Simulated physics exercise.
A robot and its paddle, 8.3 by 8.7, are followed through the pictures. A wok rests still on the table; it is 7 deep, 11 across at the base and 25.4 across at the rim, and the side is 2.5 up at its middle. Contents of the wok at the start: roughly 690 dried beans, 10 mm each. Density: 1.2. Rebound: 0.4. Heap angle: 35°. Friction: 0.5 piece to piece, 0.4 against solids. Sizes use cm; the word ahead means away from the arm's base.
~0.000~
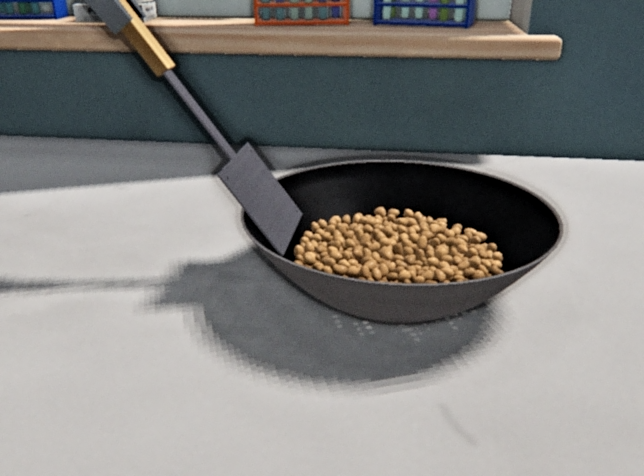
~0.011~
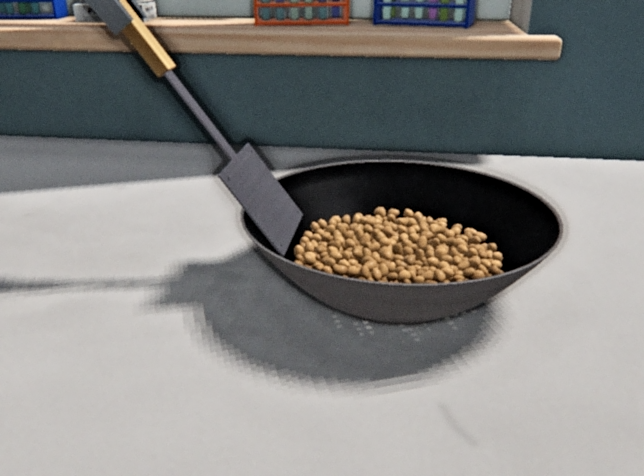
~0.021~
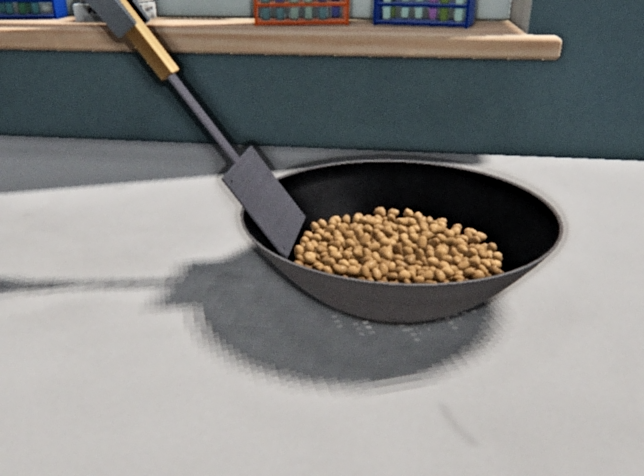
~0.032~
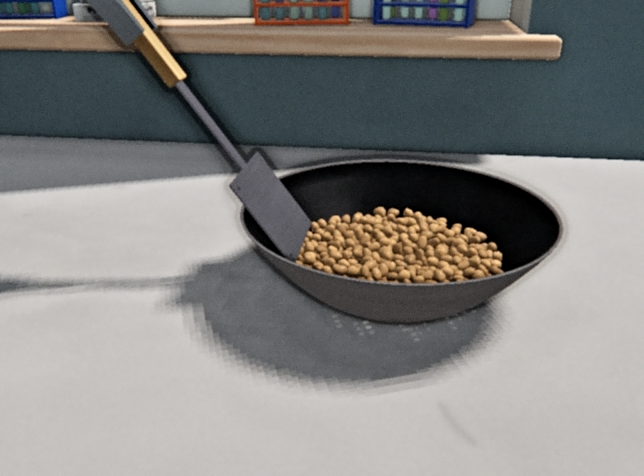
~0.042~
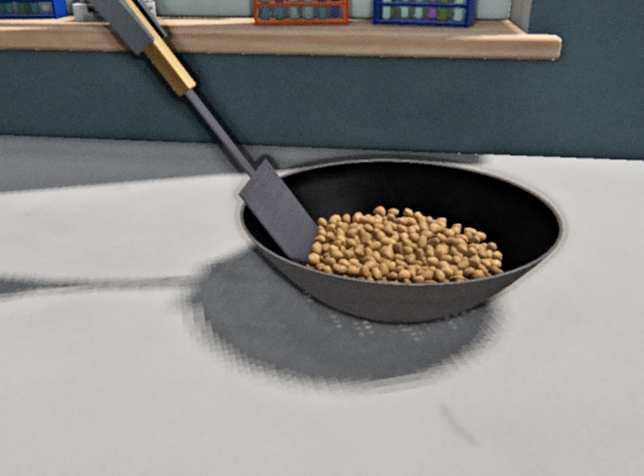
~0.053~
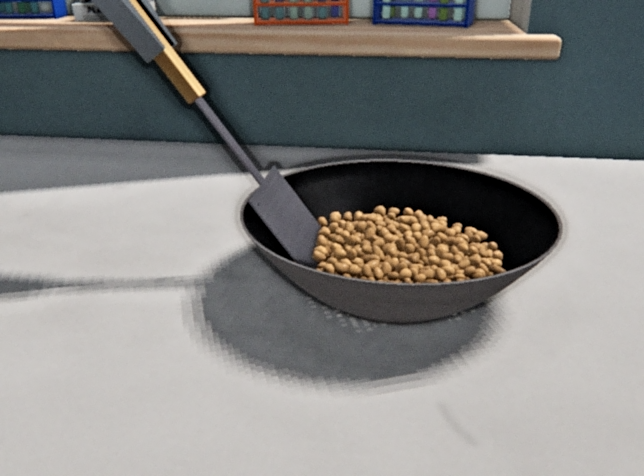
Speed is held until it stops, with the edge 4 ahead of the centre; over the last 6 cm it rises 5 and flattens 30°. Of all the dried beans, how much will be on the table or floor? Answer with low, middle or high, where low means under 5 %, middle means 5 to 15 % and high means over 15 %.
Low.
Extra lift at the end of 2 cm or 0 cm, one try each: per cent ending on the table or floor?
Result, in order: Approx. 0 % and 0 %.
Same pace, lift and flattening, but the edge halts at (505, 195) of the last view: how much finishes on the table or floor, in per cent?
Close to 30 per cent finishes on the table or floor.
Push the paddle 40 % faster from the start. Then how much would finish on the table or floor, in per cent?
Approx. 10 per cent.
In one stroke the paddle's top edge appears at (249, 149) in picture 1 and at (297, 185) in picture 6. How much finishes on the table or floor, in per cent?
15 %.
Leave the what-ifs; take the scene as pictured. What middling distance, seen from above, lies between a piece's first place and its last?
Roughly 3 cm.
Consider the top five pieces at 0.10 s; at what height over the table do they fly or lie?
Roughly 7 cm.
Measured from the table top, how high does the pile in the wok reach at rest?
7.5 cm.
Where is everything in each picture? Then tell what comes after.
The first frame shows the paddle top edge at (233, 157), sloping 54°; upper third of the load around (394, 253), from x 300 to 495, top at y 210; 693 in the wok.
The second frame shows the paddle top edge at (234, 158), sloping 54°; upper third of the load around (394, 253), from x 300 to 495, top at y 210.
The third frame shows the paddle top edge at (237, 161), sloping 54°; upper third of the load around (393, 253), from x 300 to 495, top at y 210.
The fourth frame shows the paddle top edge at (244, 167), sloping 54°; upper third of the load around (393, 253), from x 300 to 495, top at y 210.
The fifth frame shows the paddle top edge at (253, 175), sloping 54°; upper third of the load around (394, 252), from x 300 to 495, top at y 210.
The sixth frame shows the paddle top edge at (262, 182), sloping 54°; upper third of the load around (395, 251), from x 300 to 500, top at y 210; 693 in the wok.
After 0.10 s, sloping 54°, highest piece 7 above the table; 693 in the wok.
After 0.15 s, sloping 40°, highest piece 8 above the table; 693 in the wok.
After 0.38 s, sloping 24°, highest piece 8 above the table; 692 in the wok, 1 on the blade or in flight.
After 1.43 s, sloping 24°, highest piece 7 above the table; 692 in the wok, 1 on the table or floor.
In the end, 692 in the wok, 1 on the table or floor. That is 0 % on the table or floor.
